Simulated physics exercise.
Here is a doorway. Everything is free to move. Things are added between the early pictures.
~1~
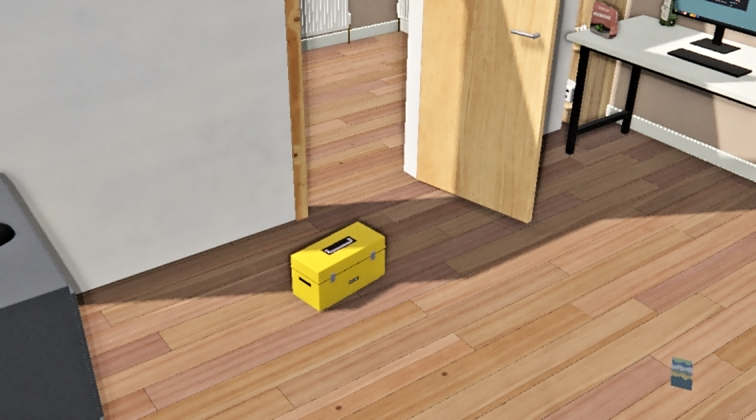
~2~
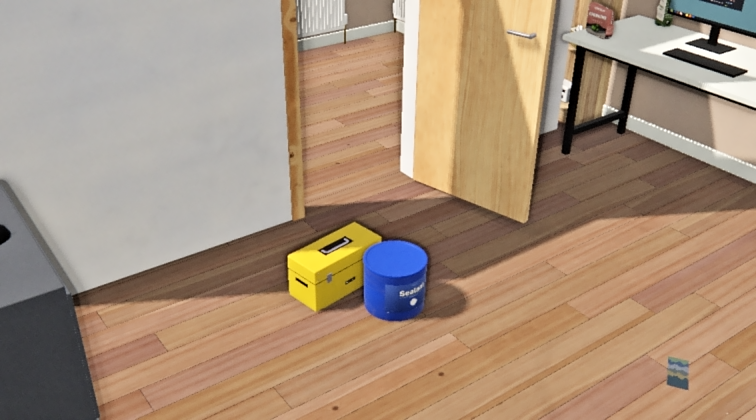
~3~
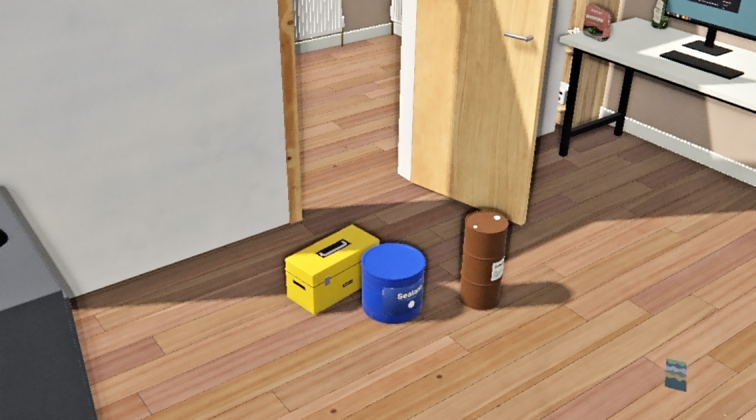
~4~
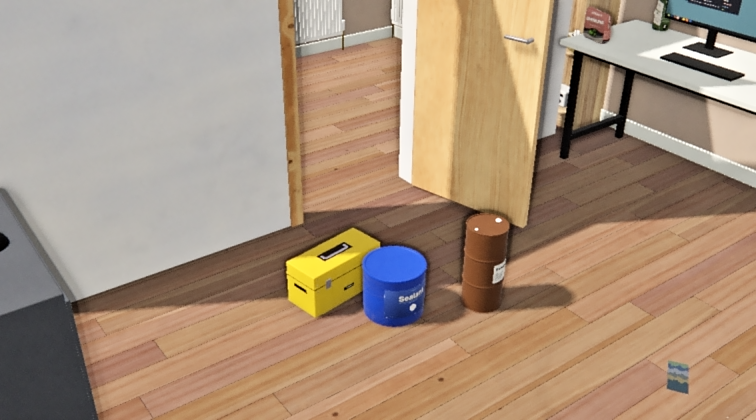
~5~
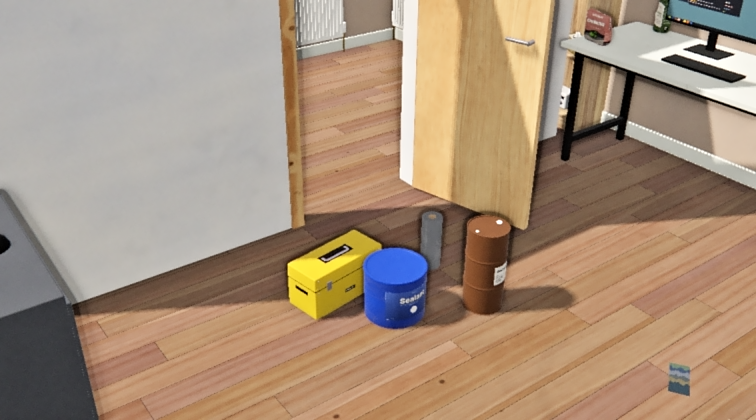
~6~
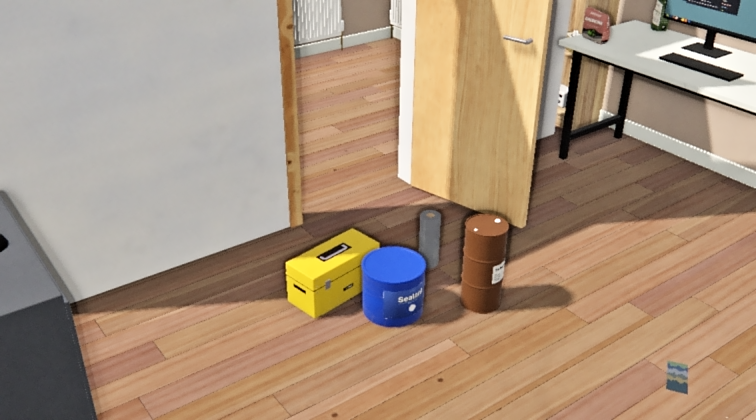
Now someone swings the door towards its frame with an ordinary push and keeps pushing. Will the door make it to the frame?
It shuts.
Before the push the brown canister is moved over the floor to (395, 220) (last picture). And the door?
Then it shuts.
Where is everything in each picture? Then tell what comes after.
The first frame shows door wide open and still.
The second frame shows door wide open and still; yellow toolbox (336, 265).
The third frame shows door wide open and still; blue pail (393, 283); yellow toolbox (334, 268).
The fourth frame shows door wide open and still; brown canister (484, 264); blue pail (394, 286).
The fifth frame shows door wide open and still; yellow toolbox (336, 273); brown canister (485, 266).
The sixth frame shows door wide open and still; grey roll (429, 239); blue pail (393, 287).
Then, 0.70 s on from there, door at 86°.
Then, 1.30 s on from there, door at 58°.
Then, 1.80 s on from there, door at 34°.
Then, 2.30 s on from there, door at 11°.
In the end, door at 0°; all 4 unmoved. At the end, from the last picture's camera, grey roll near (429, 239).
